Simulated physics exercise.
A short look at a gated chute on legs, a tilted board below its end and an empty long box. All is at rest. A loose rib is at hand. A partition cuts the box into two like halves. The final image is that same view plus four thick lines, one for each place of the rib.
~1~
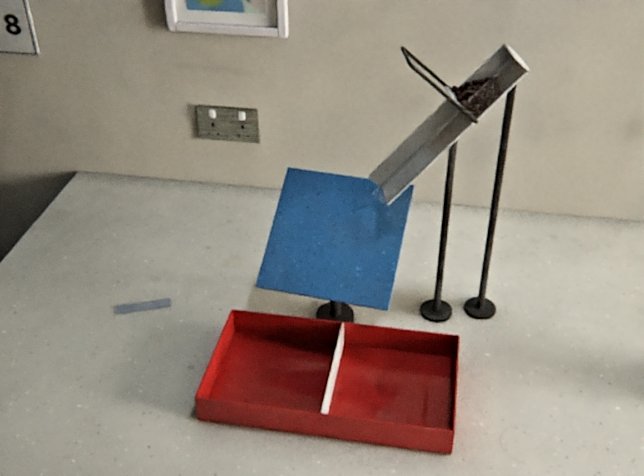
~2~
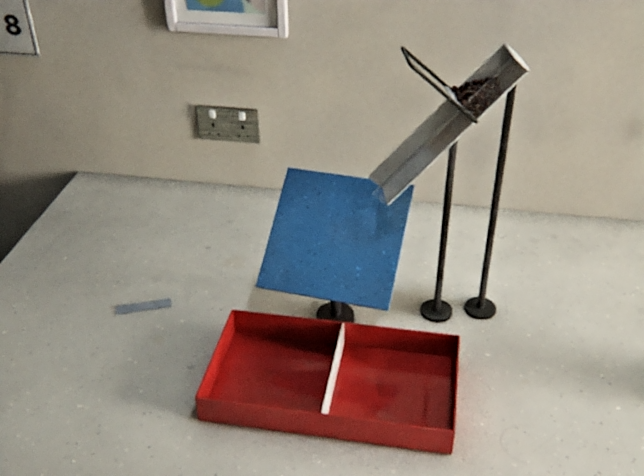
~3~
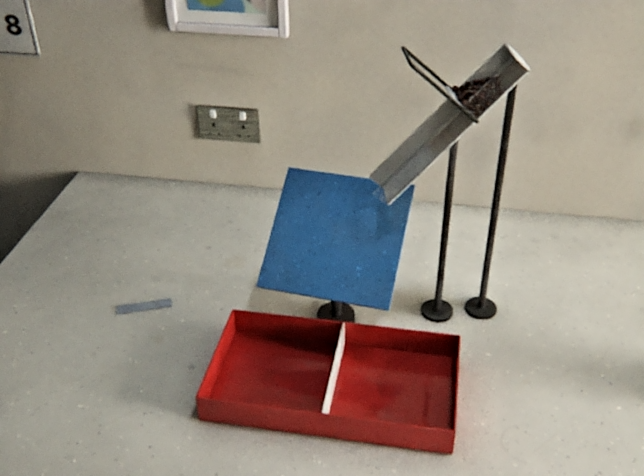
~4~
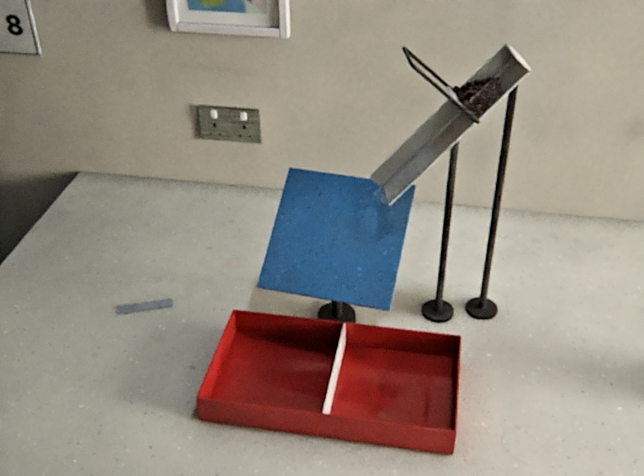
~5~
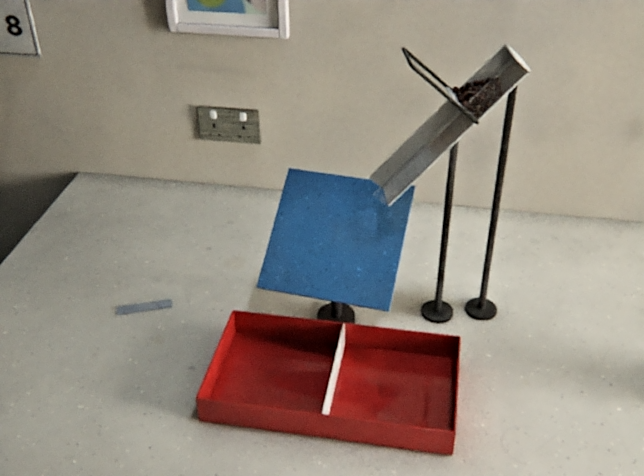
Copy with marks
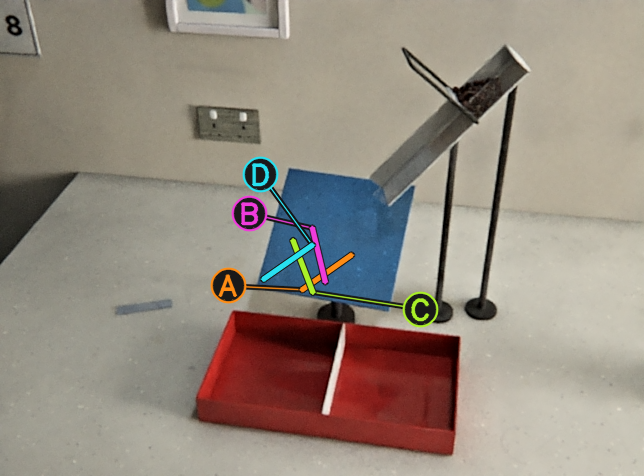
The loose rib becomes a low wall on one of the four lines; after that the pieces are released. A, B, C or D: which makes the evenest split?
B is best.
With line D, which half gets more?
Left.
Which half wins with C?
Left.
On the marked copy, line A from (351, 255) to (302, 289); line B from (312, 228) to (325, 281); line C from (293, 240) to (312, 292); line D from (312, 245) to (263, 279).
Choosing A, of what is caught, nearly all in the left half, a stray few in the right.
Choosing B, of what is caught, about half in the left half, about half in the right.
Choosing C, of what is caught, most in the left half, a small part in the right.
Choosing D, of what is caught, nearly all in the left half, a small part in the right.
